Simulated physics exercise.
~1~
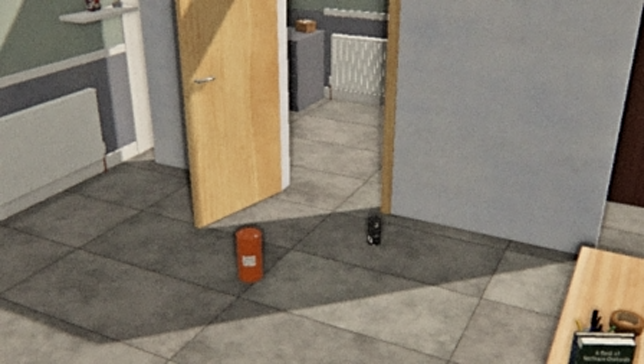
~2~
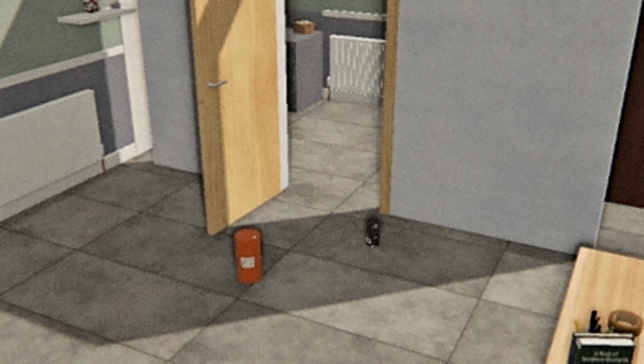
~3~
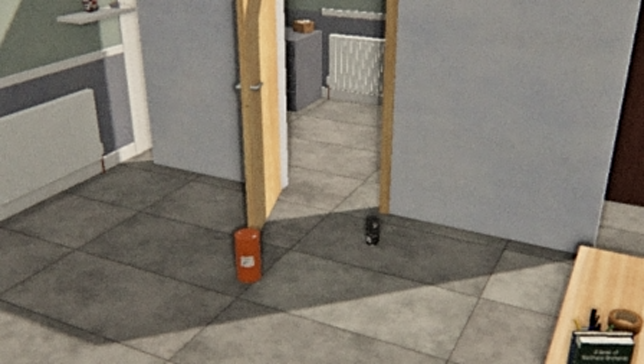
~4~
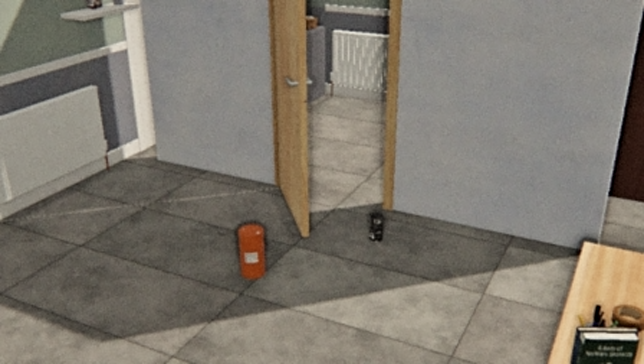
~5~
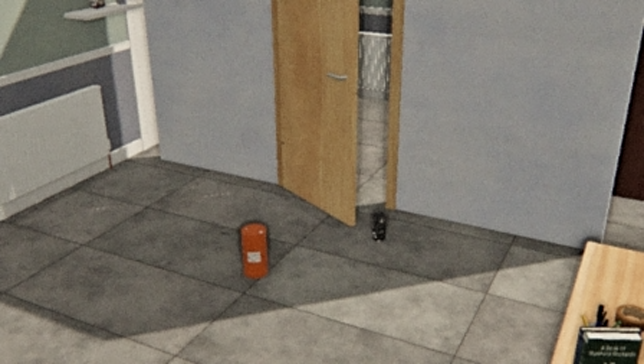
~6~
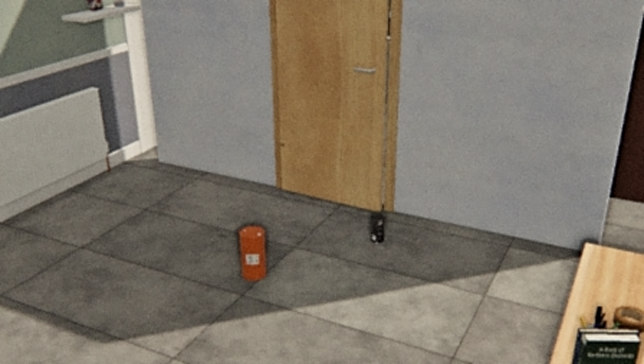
A wooden door swings shut into its frame, passing an orange canister and a small black object.
